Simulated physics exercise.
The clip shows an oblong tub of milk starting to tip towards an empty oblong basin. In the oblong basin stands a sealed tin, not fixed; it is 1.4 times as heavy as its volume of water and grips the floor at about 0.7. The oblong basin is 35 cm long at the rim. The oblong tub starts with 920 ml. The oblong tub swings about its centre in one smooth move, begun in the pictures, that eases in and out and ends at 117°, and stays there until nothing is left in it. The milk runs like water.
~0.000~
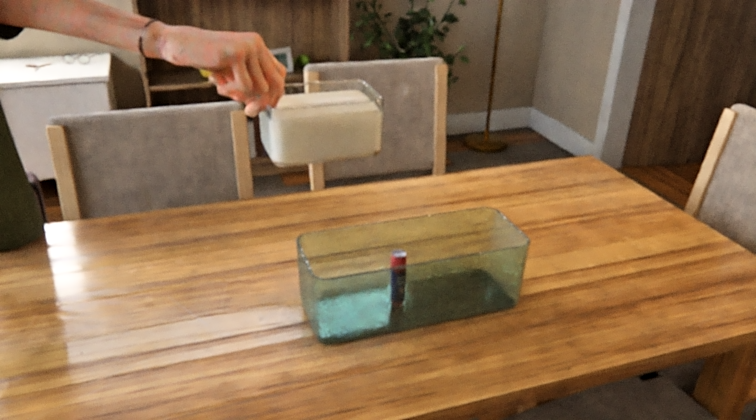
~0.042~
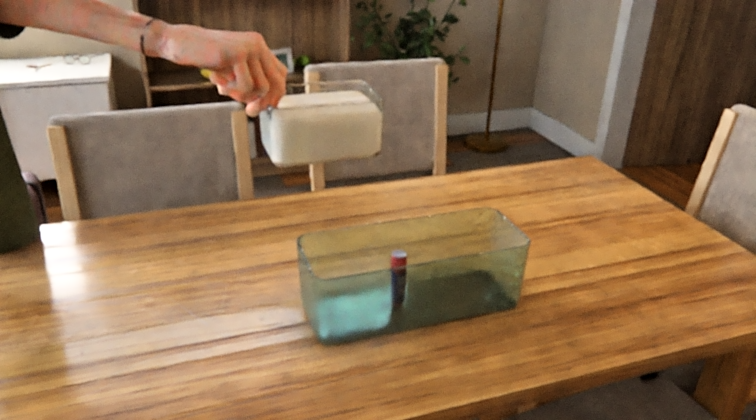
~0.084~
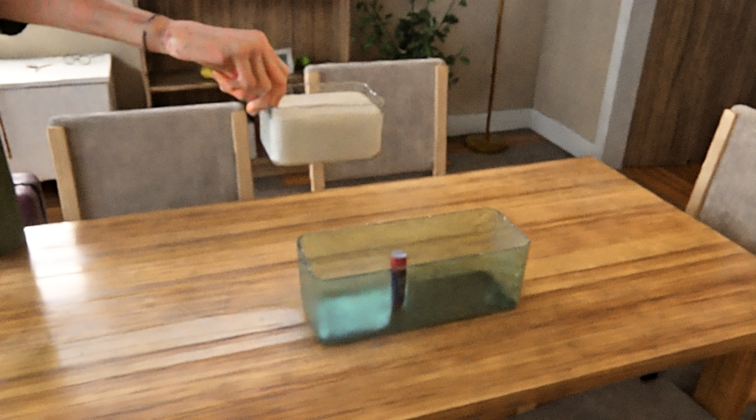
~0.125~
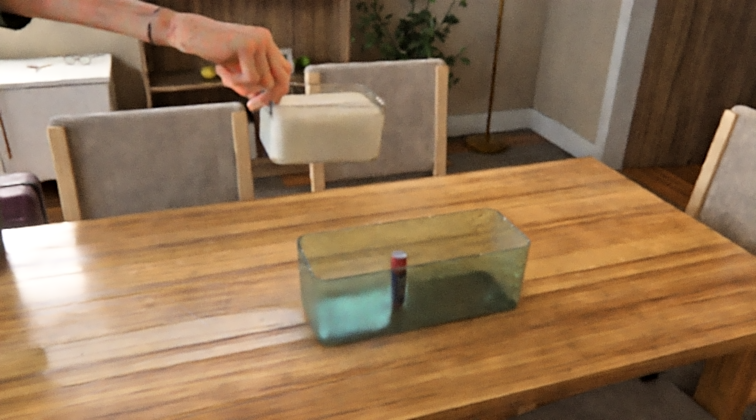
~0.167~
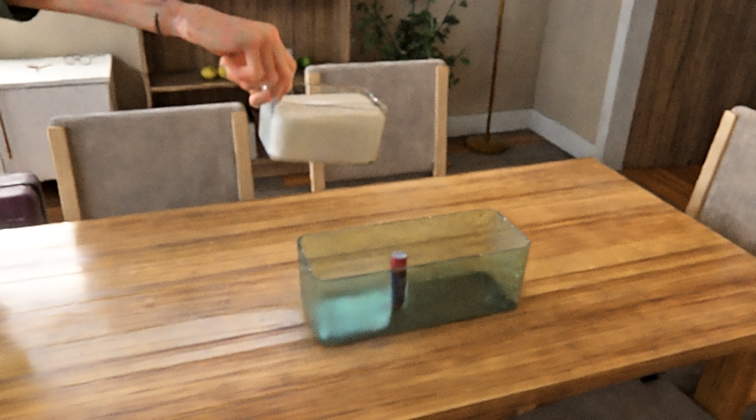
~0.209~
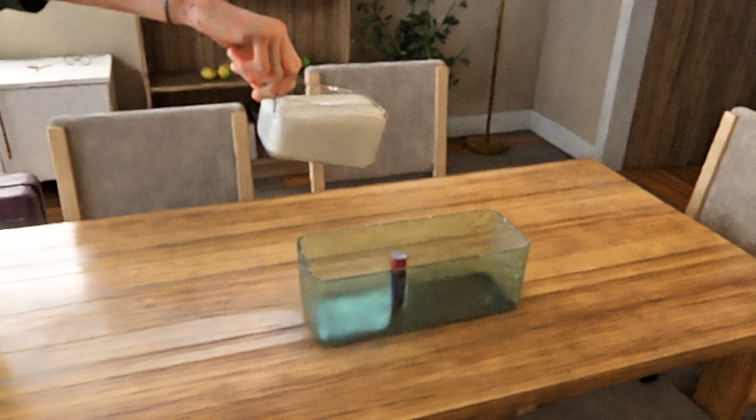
A hand above a wooden table slowly tilts a clear oblong tub of milk, its right end dipping slightly, while below it a greenish glass basin with a small red-topped tin inside stays still.
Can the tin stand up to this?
The tin keeps standing.
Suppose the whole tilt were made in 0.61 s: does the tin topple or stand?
The tin remains upright.
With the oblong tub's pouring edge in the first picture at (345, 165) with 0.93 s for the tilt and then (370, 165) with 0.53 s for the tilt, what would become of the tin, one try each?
First it topples; then it falls.
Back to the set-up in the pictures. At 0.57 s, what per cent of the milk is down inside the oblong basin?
Some 10 per cent.
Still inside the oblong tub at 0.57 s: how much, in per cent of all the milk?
Some 38 per cent.
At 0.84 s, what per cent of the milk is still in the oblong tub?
About 5 per cent.
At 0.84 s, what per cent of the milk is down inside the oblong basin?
Some 78 per cent.
Then, 0.57 s in, the tilt is 80° and 39 per cent is still to pour; the tin stands where it began.
Then, 0.84 s in, the tilt is 115° and 5 per cent is still to pour; the tin stands where it began.
Then, 1.12 s in, the tilt is 117° and 0 per cent is still to pour; the tin stands where it began.
Then, 1.43 s in, the tilt is 117° and 0 per cent is still to pour; the tin stands where it began.
Finally, the tin stands where it began.
